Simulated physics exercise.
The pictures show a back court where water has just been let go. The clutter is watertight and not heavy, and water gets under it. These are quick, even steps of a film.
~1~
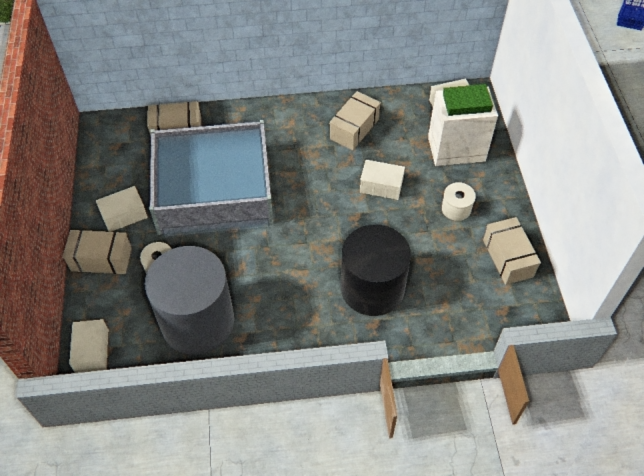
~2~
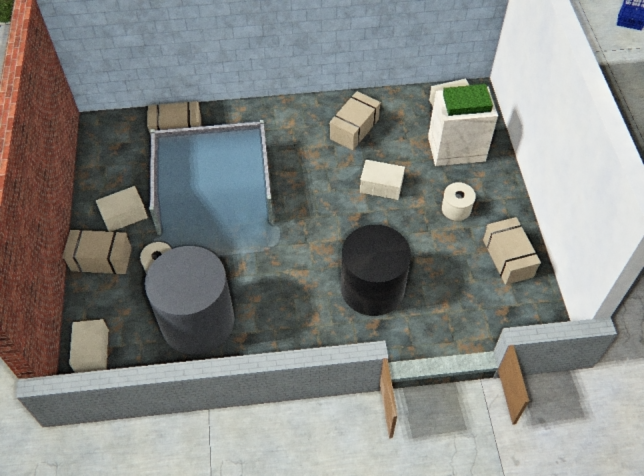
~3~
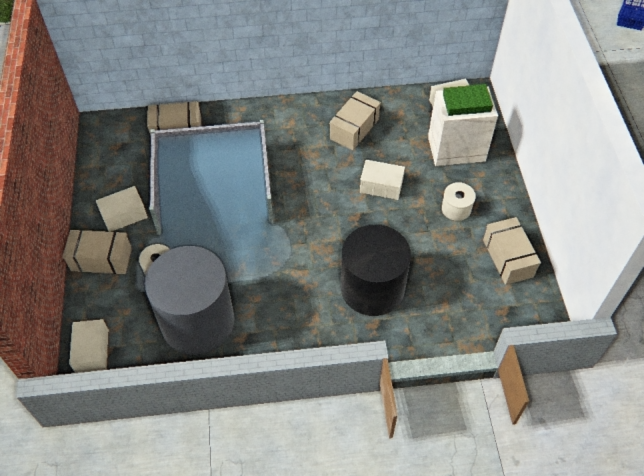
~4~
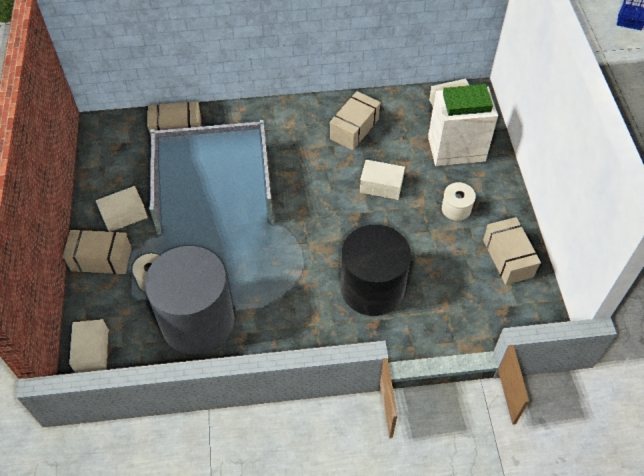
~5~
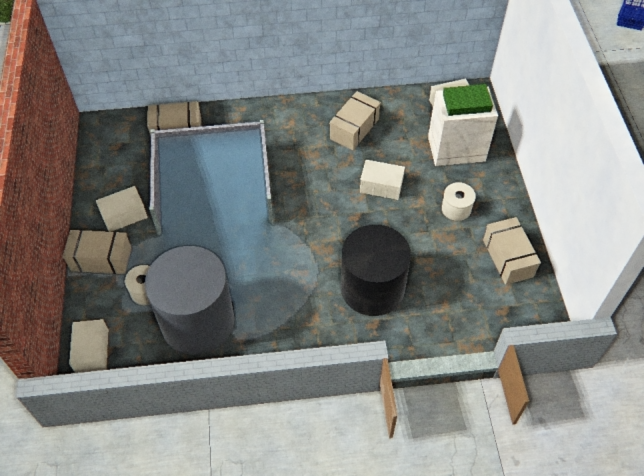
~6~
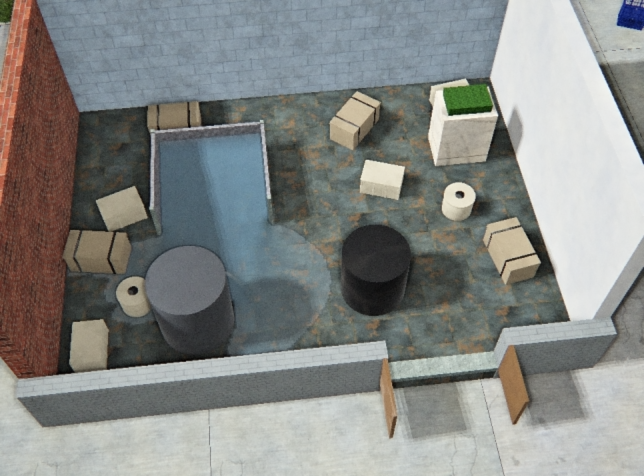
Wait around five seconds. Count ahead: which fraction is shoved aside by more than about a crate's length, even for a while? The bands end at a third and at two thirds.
It is not even a third.
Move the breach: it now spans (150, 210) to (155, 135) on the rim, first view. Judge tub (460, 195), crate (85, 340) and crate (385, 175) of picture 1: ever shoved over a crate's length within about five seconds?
In turn: Not that far, moved that far, no.
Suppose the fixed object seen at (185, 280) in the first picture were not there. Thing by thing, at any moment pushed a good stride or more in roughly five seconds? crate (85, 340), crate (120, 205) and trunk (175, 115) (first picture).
One after the other: Yes, that far or more, never so far.
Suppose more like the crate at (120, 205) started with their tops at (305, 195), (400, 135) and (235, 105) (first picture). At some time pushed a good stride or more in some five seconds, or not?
In turn: Under that, never so far, less than that.
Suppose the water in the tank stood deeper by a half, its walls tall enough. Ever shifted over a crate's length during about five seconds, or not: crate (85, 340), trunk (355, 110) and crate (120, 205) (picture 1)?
In turn: Pushed that far, never so far, pushed that far.
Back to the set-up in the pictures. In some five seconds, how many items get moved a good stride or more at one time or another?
3 of them.
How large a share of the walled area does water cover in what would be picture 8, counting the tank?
Close to 25 %.
A moment on, 1 of 10 are well off their spots; 0 afloat.
Next, 1 of 10 are well off their spots; 2 afloat.
Later, 1 of 10 are well off their spots; 3 afloat.
In the end, 3 of 10 are well off their spots, and 3 have been at some point; 3 afloat.
